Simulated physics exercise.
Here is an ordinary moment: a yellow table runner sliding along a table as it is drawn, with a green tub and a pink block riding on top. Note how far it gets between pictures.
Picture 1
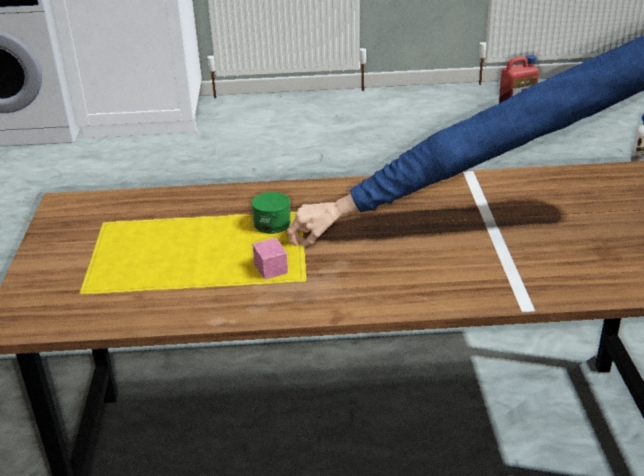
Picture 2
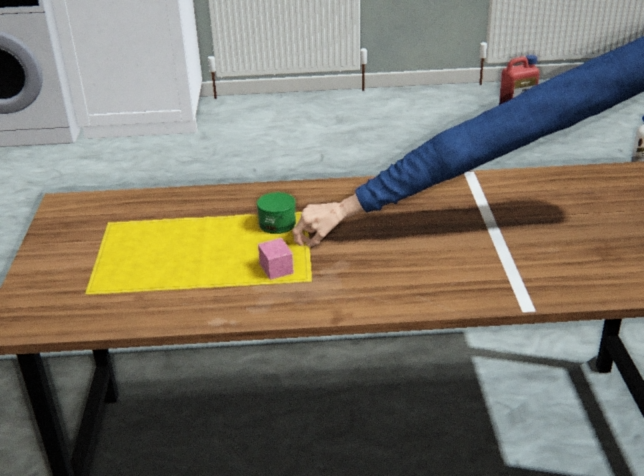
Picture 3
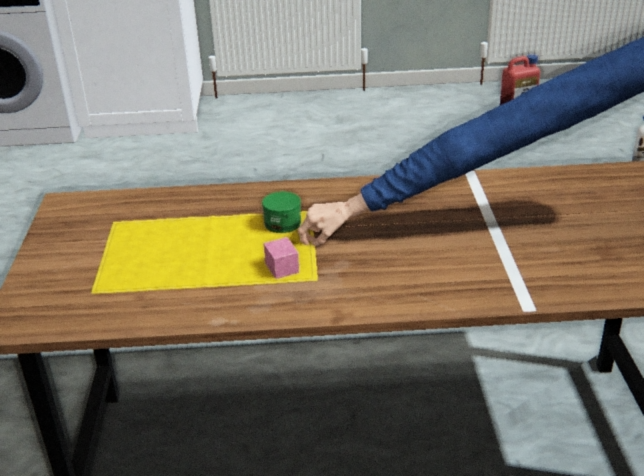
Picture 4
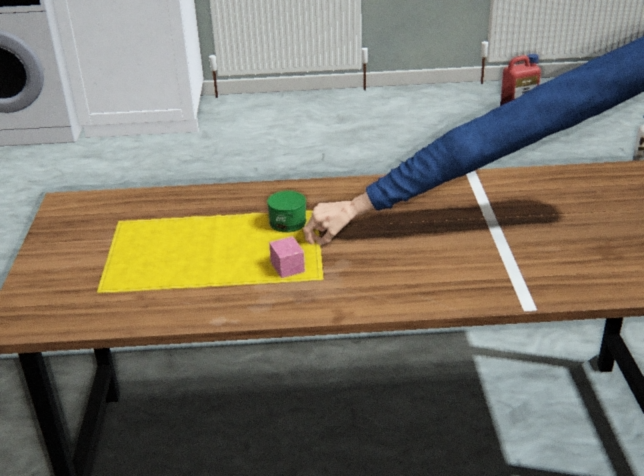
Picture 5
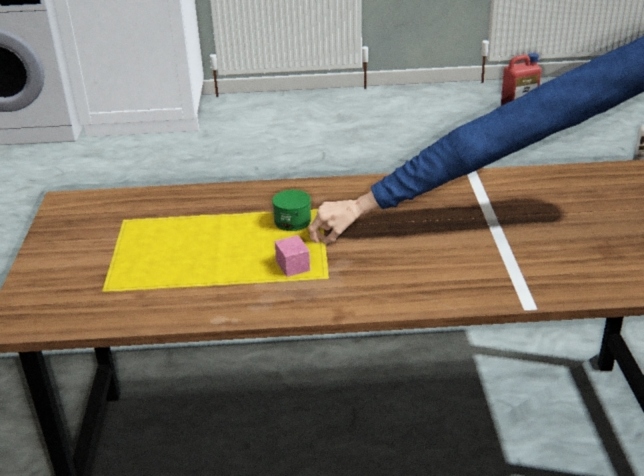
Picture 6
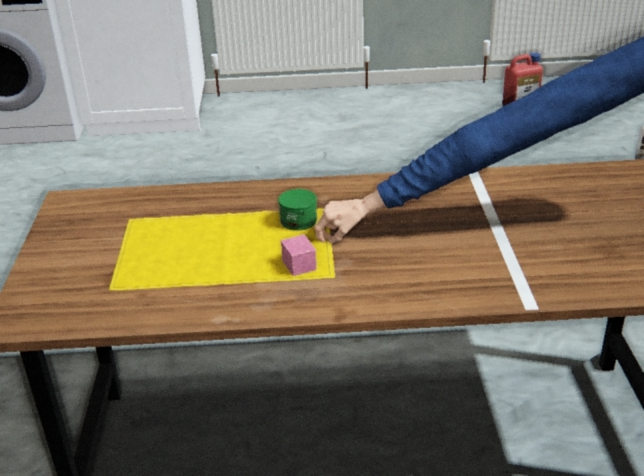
A hand in a blue sleeve slowly pulling a yellow table runner rightward across a wooden table, carrying a green tub and pink block.
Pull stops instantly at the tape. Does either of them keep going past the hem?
Green tub: No, it stays on. Pink block: No, it stays on.
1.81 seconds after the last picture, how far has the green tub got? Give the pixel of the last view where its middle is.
Approx. position: (460, 201).
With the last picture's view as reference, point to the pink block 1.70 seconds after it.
Position at that moment: Near (467, 246).
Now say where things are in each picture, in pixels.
Table runner end (306, 281); green tub (271, 201); pink block (269, 248); tape (523, 297), in the first frame.
Table runner end (311, 281), far hem (86, 294); pink block (275, 248), in the second frame.
Table runner end (317, 281); green tub (281, 201), in the third frame.
Table runner end (323, 280), far hem (98, 293); pink block (286, 247), in the fourth frame.
Table runner end (328, 279); green tub (292, 199), in the fifth frame.
Table runner end (335, 278), far hem (110, 291); green tub (297, 198); pink block (298, 245); tape (526, 295), in the sixth frame.
Then, 1.70 s later than the last view, hem at the tape; green tub on the cloth near (454, 201); pink block on the cloth near (467, 246).
Then, 1.81 s later than the last view, hem at the tape; green tub on the cloth near (460, 201); pink block on the cloth near (474, 245).
Finally, hem at the tape; green tub on the cloth near (460, 201); pink block on the cloth near (474, 245). The green tub keeps its seat and the pink block stays on the cloth.
